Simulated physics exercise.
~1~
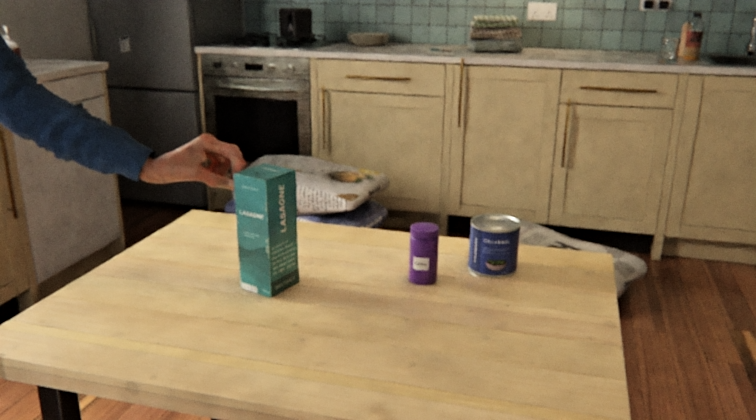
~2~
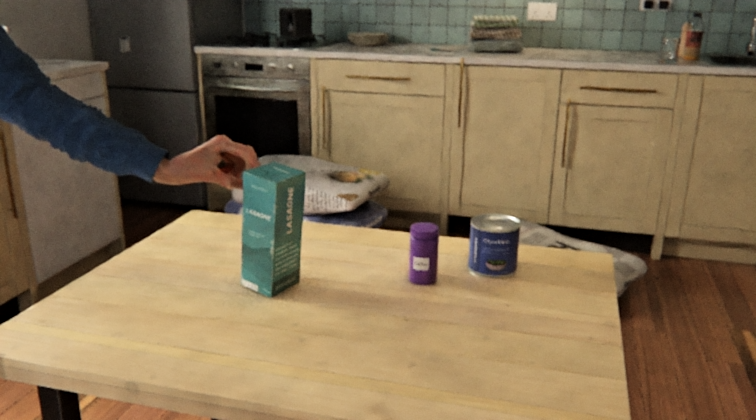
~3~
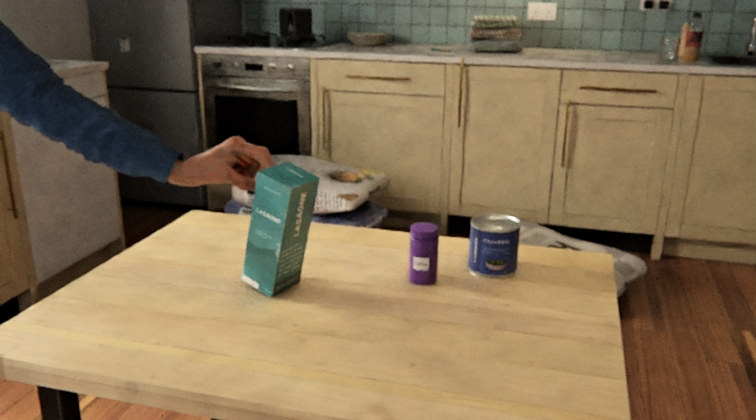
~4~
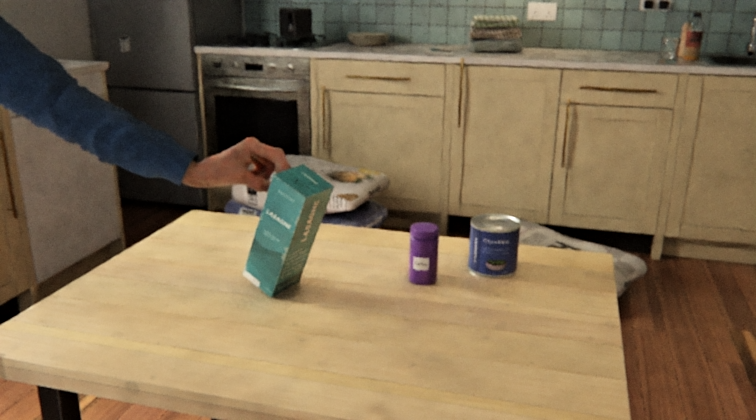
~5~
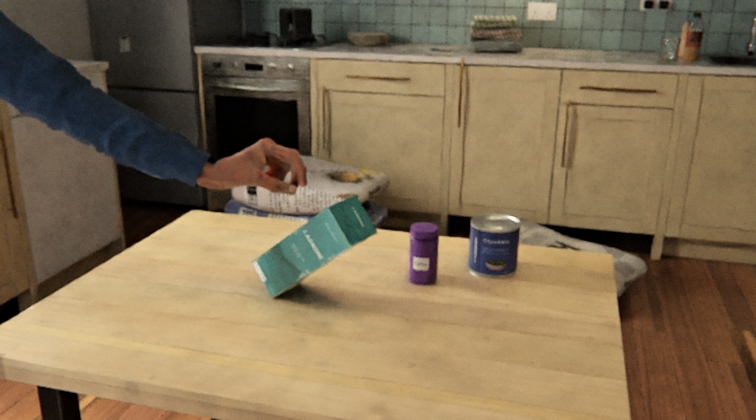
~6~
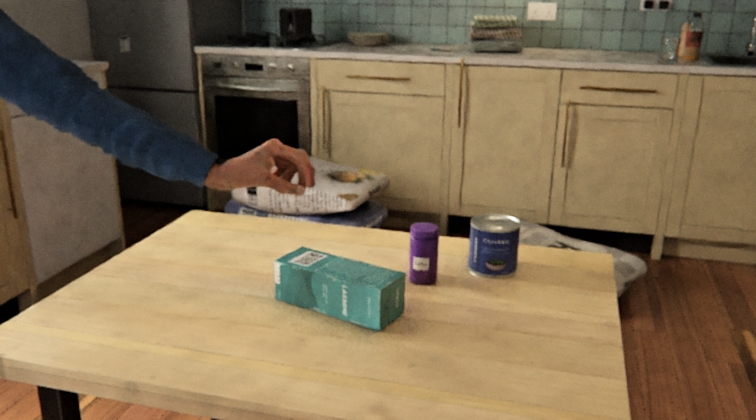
A turquoise carton stands upright on a pale wooden table in a kitchen, with a purple shaker and a blue tin to its right. A hand in a blue sleeve reaches in from the left and pushes near the carton's top, tipping it to the right. The carton leans further and further as the hand follows, then drops away from the fingers at a steep slant. It topples onto its side and ends lying on the table in front of the shaker. The hand hovers above, while the shaker and tin remain standing, unmoved.
